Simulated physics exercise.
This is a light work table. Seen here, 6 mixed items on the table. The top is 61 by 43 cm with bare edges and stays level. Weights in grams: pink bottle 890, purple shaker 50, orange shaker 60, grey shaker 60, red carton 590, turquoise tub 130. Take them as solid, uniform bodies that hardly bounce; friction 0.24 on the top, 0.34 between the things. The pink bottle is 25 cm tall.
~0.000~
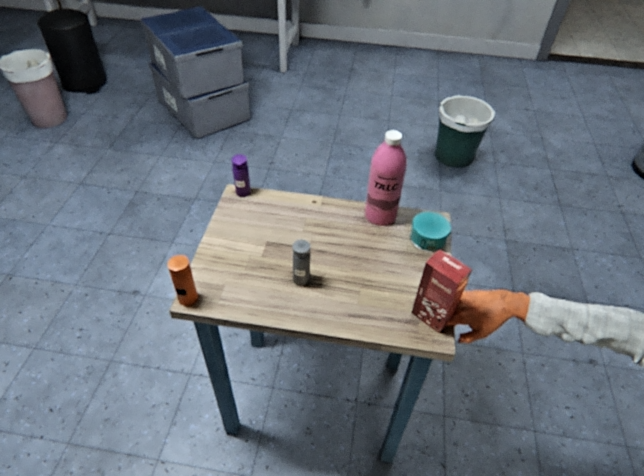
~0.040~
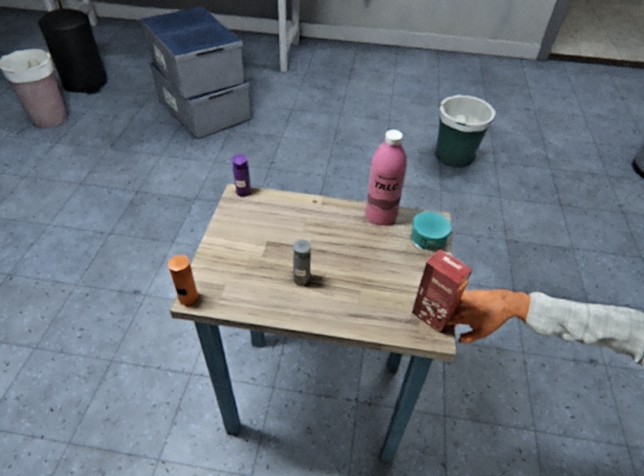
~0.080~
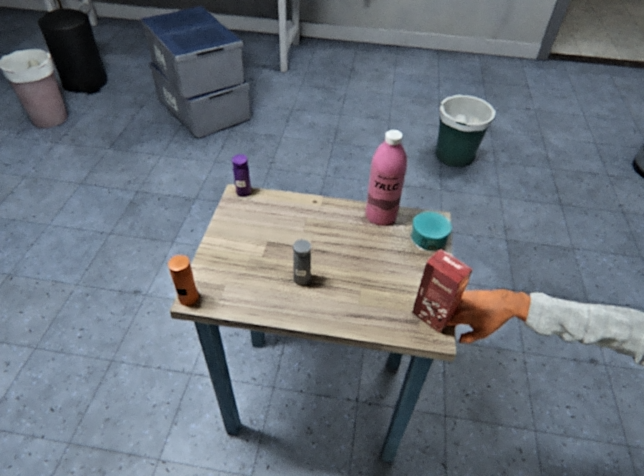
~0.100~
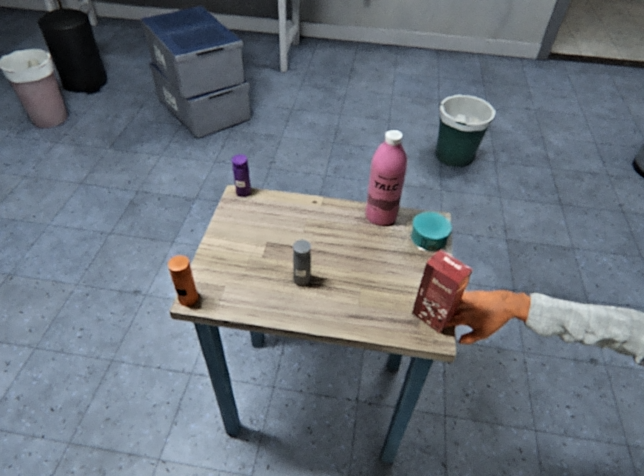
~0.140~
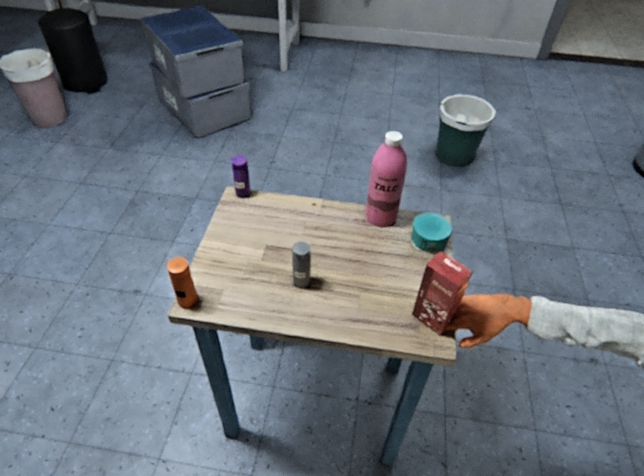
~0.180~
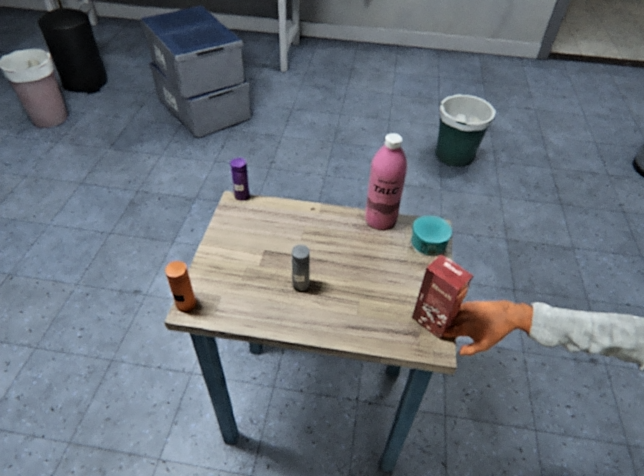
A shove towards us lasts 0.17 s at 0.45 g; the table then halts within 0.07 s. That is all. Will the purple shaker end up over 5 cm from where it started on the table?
The purple shaker leaves its spot.
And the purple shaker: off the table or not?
The purple shaker finishes off the table.
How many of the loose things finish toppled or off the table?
In all, 1.
By 0.28 s, table 9 cm from its start; purple shaker now off the table; pink bottle 3 cm from its spot; red carton 3 cm from its spot.
By 0.48 s, table 9 cm from its start.
When it is over (1.2 s), off the table, purple shaker; the other 5 within 5 cm of the start.
